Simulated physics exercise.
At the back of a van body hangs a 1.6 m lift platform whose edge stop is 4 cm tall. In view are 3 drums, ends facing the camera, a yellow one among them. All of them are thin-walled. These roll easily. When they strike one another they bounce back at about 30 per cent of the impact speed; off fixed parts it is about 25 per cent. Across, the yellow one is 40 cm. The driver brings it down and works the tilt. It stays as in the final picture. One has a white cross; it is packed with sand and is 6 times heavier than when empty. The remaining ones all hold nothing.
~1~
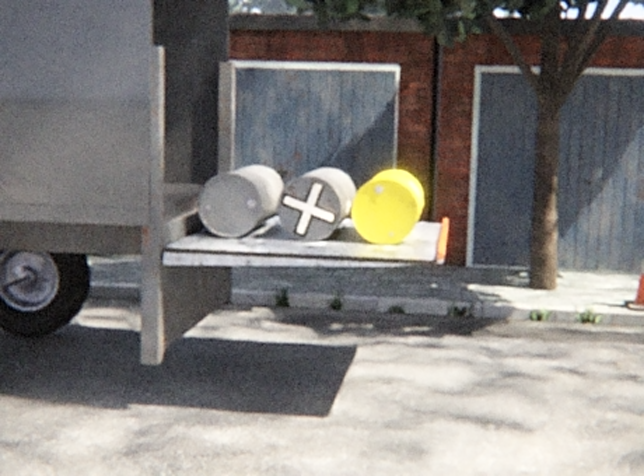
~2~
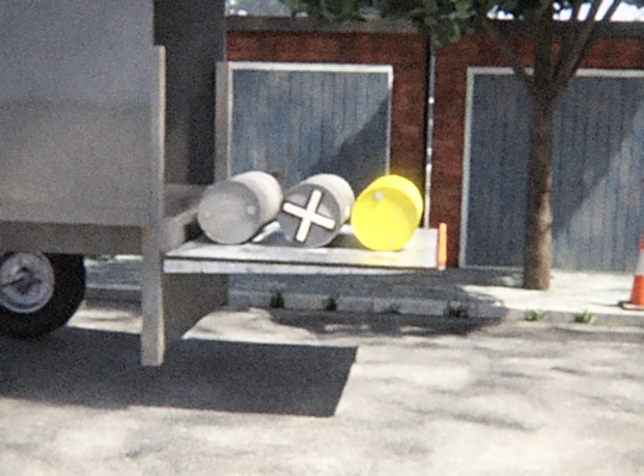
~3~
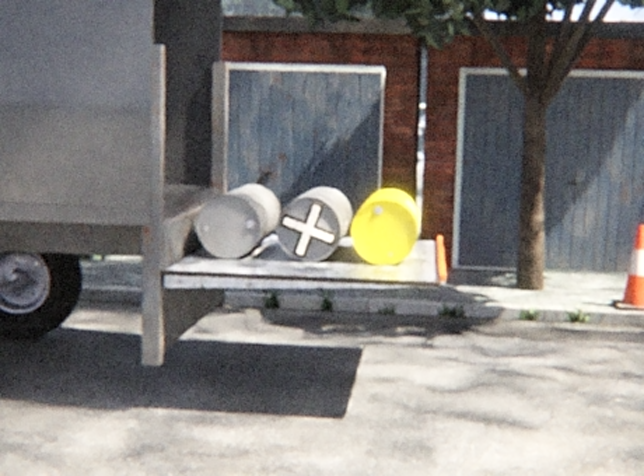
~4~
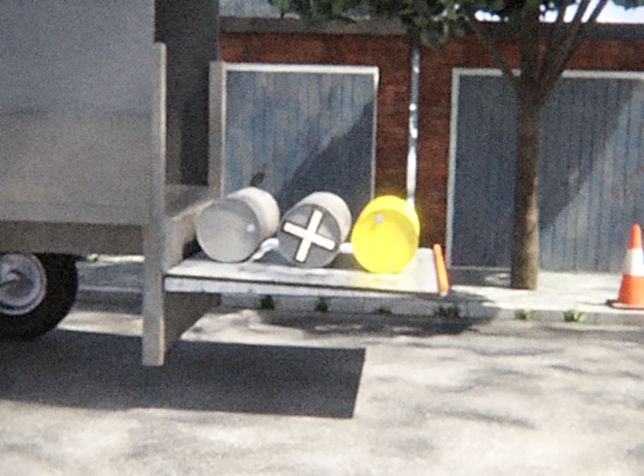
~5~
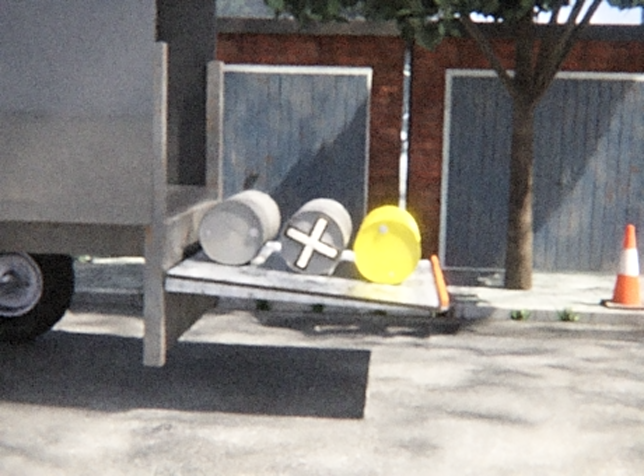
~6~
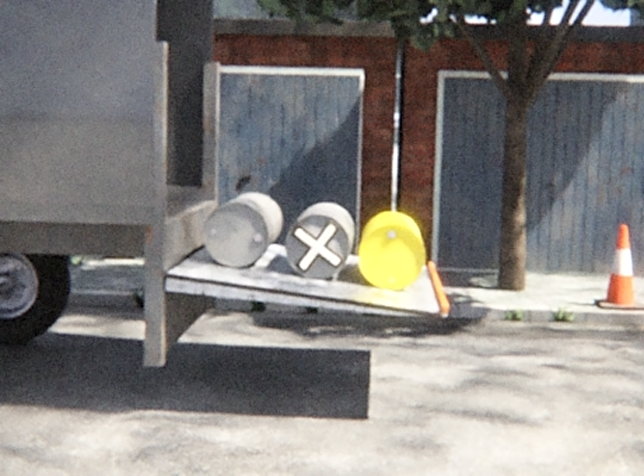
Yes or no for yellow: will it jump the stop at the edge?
As it happens, yellow escapes over the edge.
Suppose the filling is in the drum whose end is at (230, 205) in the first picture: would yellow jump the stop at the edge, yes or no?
Yellow? Yes, it will, in that case.
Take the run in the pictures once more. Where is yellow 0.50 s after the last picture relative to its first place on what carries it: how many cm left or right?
Shift of yellow: 20, rightward.
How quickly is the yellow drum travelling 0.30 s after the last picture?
About 0.3 m/s.
Another 0.30 s on from the last picture, yellow is on the plate, 20 cm from the stop, rolling right; 0 of 3 are off.
Another 0.50 s on from the last picture, yellow is on the plate, 15 cm from the stop, rolling right; 0 of 3 are off.
Another 0.80 s on from the last picture, yellow is on the plate, 5 cm from the stop, rolling right; 0 of 3 are off.
Another 1.10 s on from the last picture, yellow is over the stop and falling; 1 of 3 is off.
In the end (7.40 s after the last picture), yellow is off the lift, on the ground; 2 of 3 are off.
